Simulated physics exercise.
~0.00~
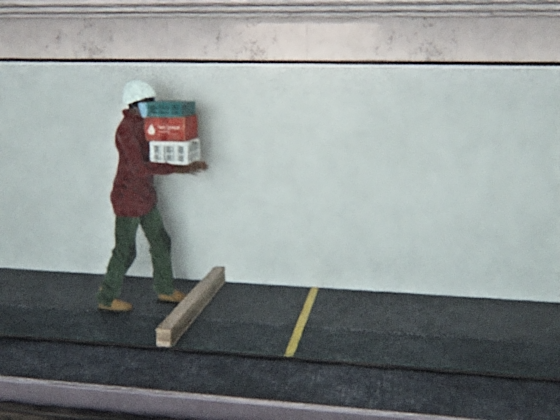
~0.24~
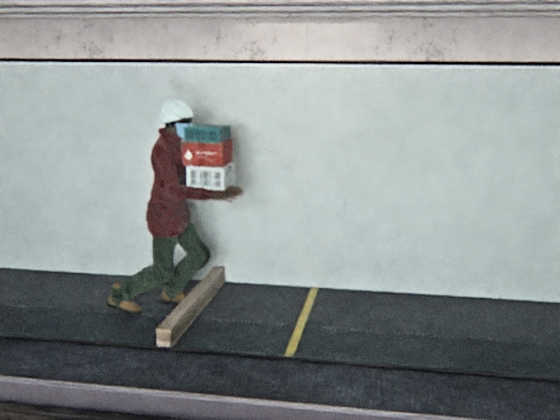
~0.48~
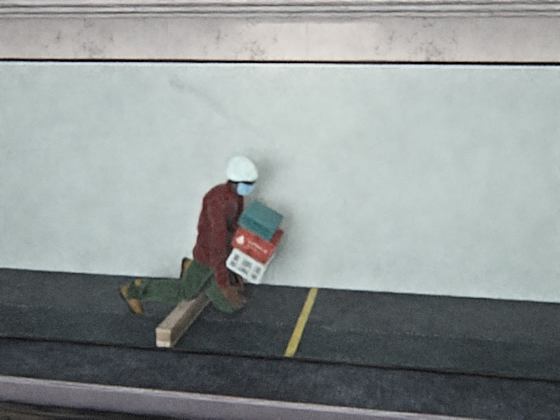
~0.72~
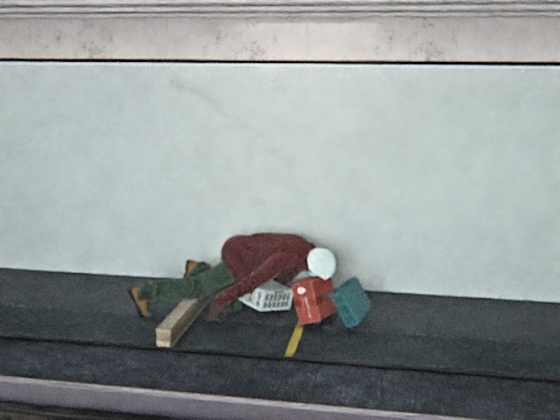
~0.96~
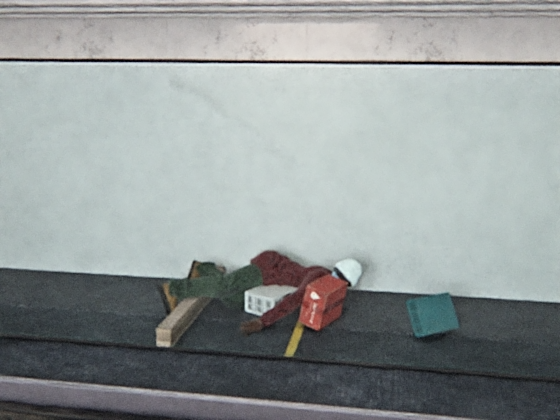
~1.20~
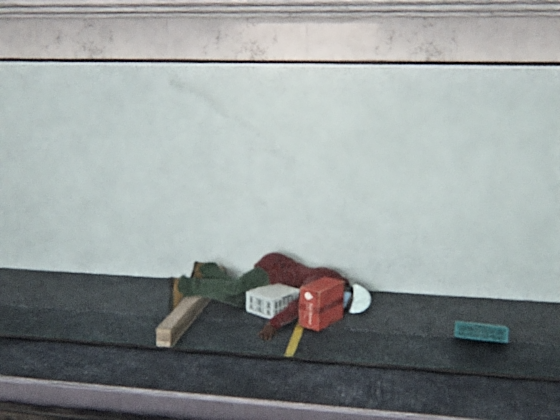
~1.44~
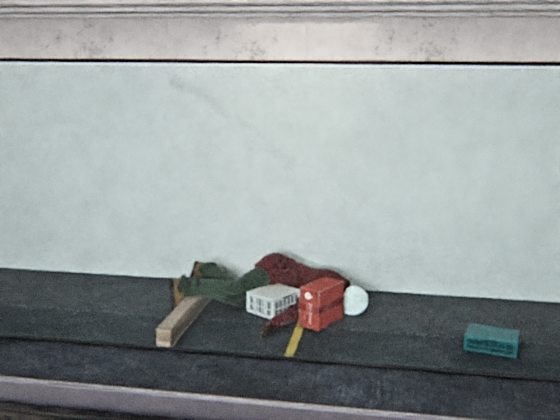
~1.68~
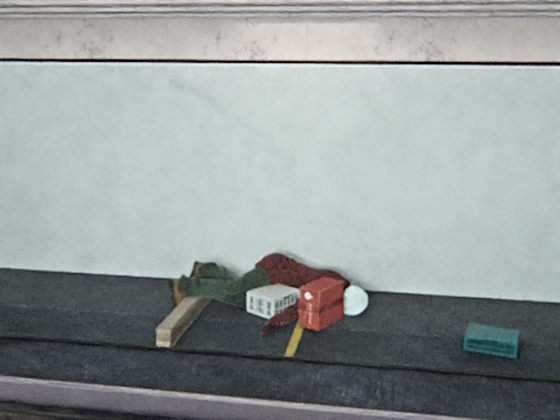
We see a person in a white helmet carry three stacked crates rightward, trip over a low beam and fall forward, spilling them; the person ends lying with head past the yellow line, the white crate short of it, the red and teal ones beyond.
